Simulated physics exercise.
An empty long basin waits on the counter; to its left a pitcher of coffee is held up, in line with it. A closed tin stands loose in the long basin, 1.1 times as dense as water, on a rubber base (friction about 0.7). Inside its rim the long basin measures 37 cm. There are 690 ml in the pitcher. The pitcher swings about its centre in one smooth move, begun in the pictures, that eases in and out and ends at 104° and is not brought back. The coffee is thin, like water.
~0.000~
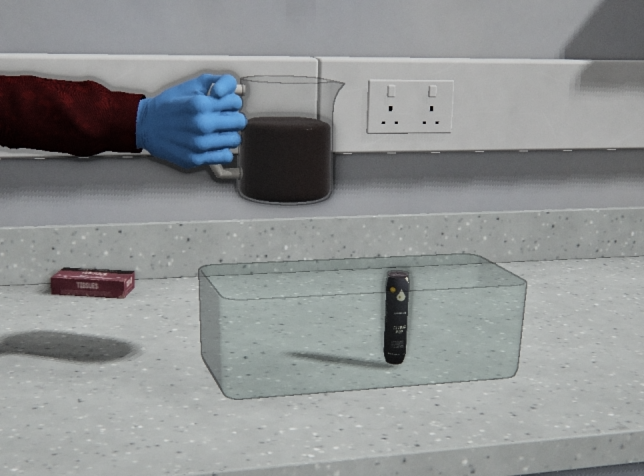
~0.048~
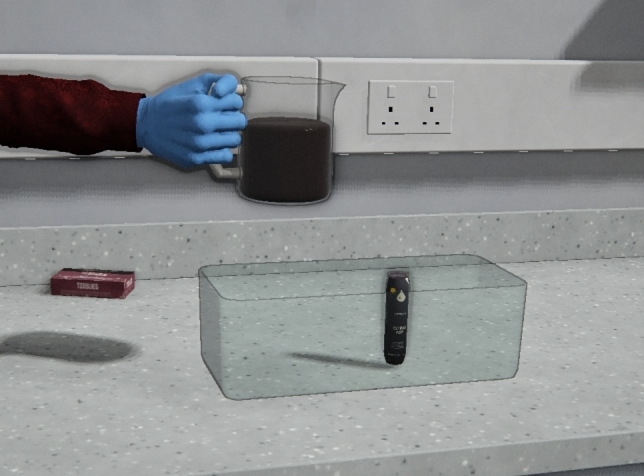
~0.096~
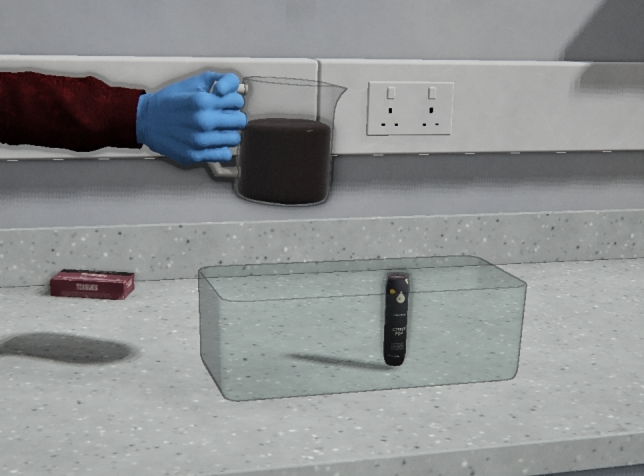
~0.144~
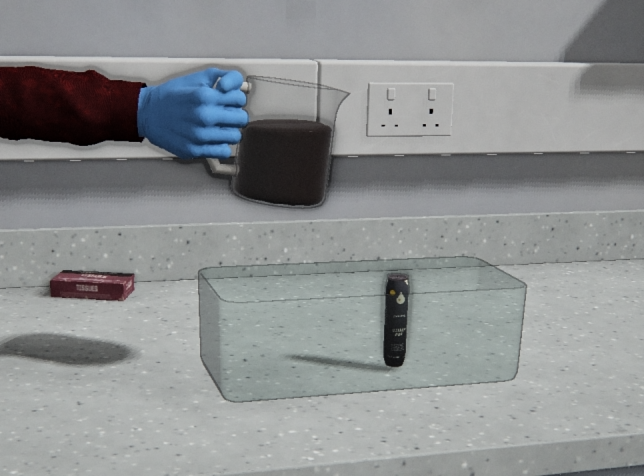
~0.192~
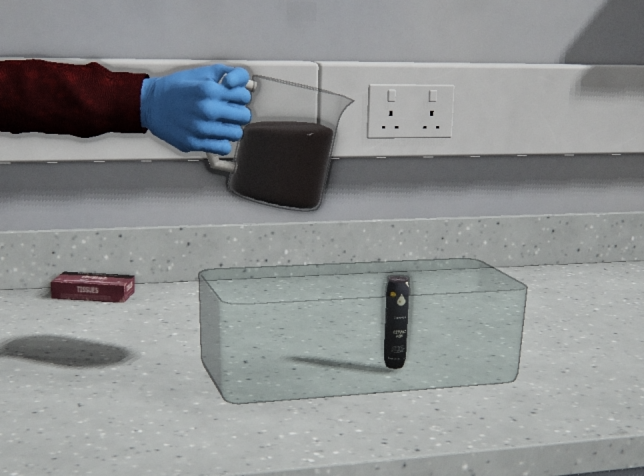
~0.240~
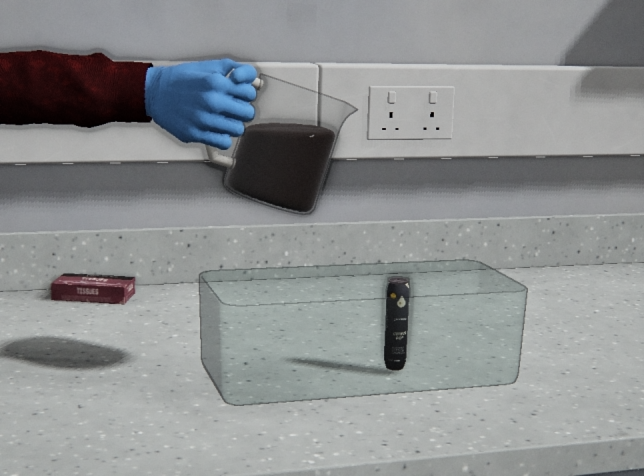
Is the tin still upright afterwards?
It goes over.
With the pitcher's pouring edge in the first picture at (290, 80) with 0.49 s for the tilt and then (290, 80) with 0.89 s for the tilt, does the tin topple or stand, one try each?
First it stays up; then it remains upright.
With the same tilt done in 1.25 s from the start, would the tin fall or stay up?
The tin falls.
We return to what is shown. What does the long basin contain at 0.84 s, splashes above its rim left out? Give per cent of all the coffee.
Near 36 in a hundred.
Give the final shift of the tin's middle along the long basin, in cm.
About 7.5 cm.
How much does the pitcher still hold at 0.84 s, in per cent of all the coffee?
Near 36 in a hundred.
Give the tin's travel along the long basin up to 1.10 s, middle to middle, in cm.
About 8 cm.
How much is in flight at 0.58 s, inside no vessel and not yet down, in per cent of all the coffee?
Near 10 in a hundred.
By 0.58 s the tilt is 77° and 90 per cent is still to pour; the tin stands where it began.
By 0.84 s the tilt is 103° and 36 per cent is still to pour; the tin stands where it began.
By 1.10 s the tilt is 104° and 7 per cent is still to pour; the tin lies on its side.
By 1.39 s the tilt is 104° and 1 per cent is still to pour; the tin lies on its side.
At rest the tin lies on its side.
